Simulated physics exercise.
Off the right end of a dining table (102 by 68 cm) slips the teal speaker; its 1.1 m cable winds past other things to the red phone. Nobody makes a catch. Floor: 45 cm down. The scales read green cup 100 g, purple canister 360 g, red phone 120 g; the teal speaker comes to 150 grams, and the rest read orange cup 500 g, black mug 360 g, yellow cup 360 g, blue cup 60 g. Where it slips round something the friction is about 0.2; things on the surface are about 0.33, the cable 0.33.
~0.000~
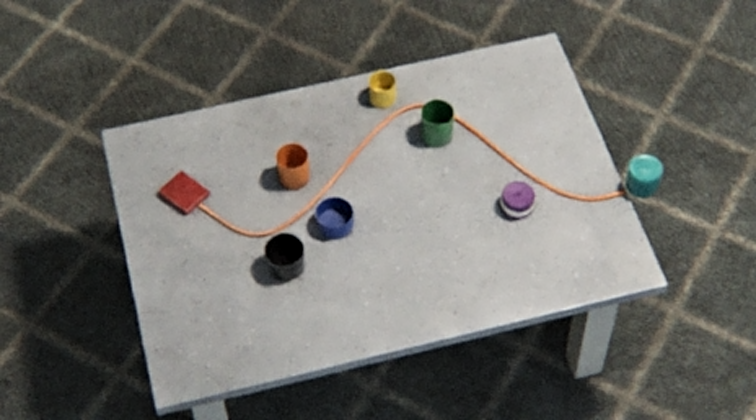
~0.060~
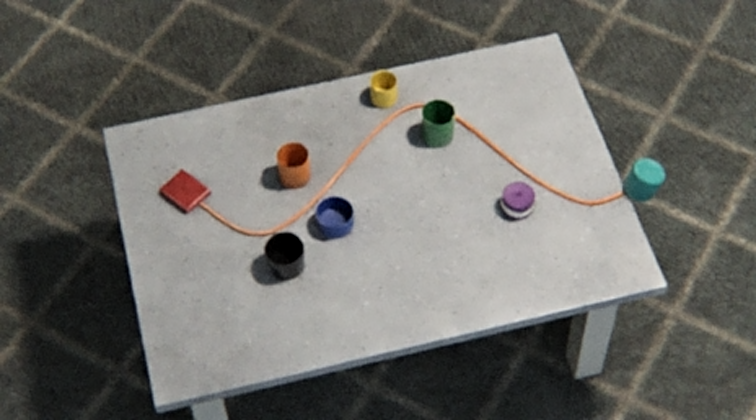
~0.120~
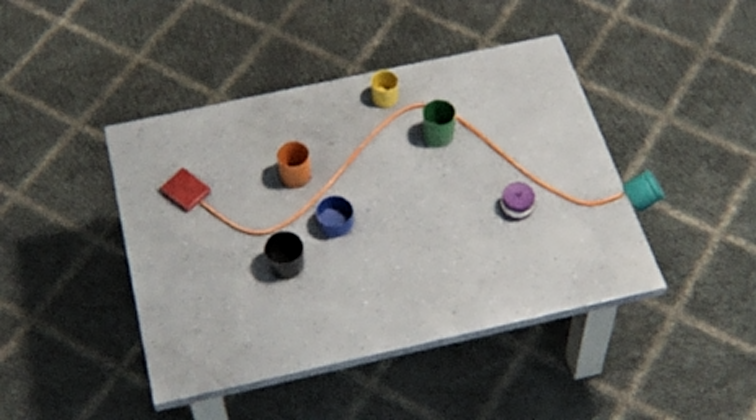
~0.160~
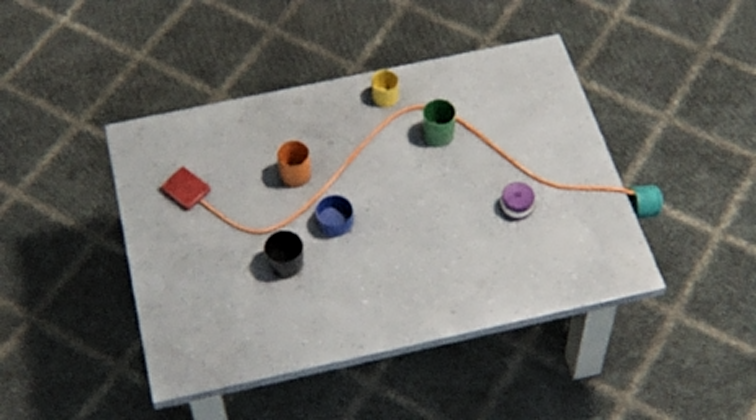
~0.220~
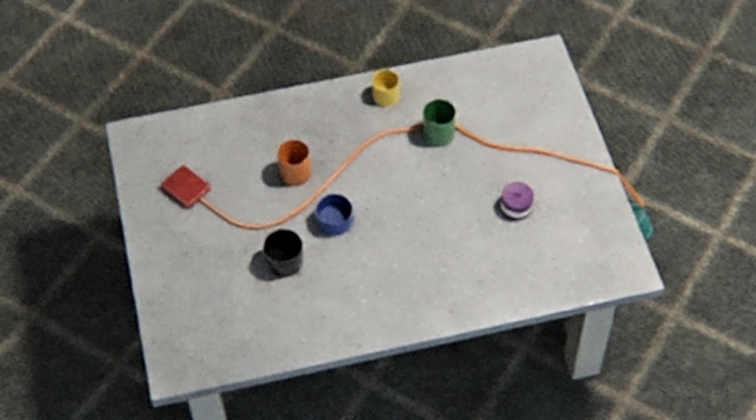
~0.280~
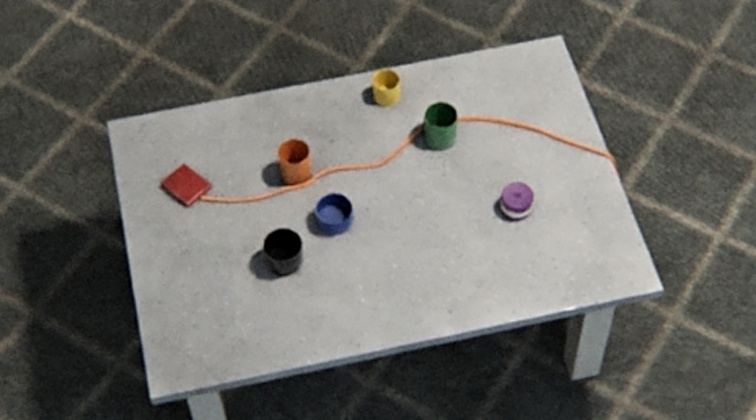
At a table's right end, a teal speaker tips over the edge, dragging an orange cable.
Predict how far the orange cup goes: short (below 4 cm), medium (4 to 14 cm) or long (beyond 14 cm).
Short.
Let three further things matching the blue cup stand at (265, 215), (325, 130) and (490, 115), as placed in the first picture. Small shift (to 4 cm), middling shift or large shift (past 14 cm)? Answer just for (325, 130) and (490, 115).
First one: A slight shift; second one: A slight shift.
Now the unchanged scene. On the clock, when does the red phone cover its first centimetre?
Estimate for the red phone: Near 0.34 seconds.
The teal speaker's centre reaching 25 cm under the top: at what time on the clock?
Estimate: About 0.30 s.
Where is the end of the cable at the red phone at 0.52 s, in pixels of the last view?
Near (266, 169).
After 0.5 s, the cable's tail end at (266, 169); red phone 13 cm off its start, green cup 12 cm off its start, teal speaker over the edge.
After 0.7 s, the cable's tail end at (271, 170); red phone 14 cm off its start, green cup 13 cm off its start, teal speaker over the edge.
After 1.0 s, the cable's tail end at (271, 170); red phone 14 cm off its start at (253, 177), green cup 13 cm off its start at (461, 160), teal speaker over the edge.
After 1.2 s, the cable's tail end at (271, 170); red phone 14 cm off its start, green cup 13 cm off its start, teal speaker over the edge.
After 2.4 s, the cable's tail end at (271, 170); orange cup 0 cm off its start at (294, 151), red phone 14 cm off its start at (253, 177), green cup 13 cm off its start at (461, 160), teal speaker over the edge.
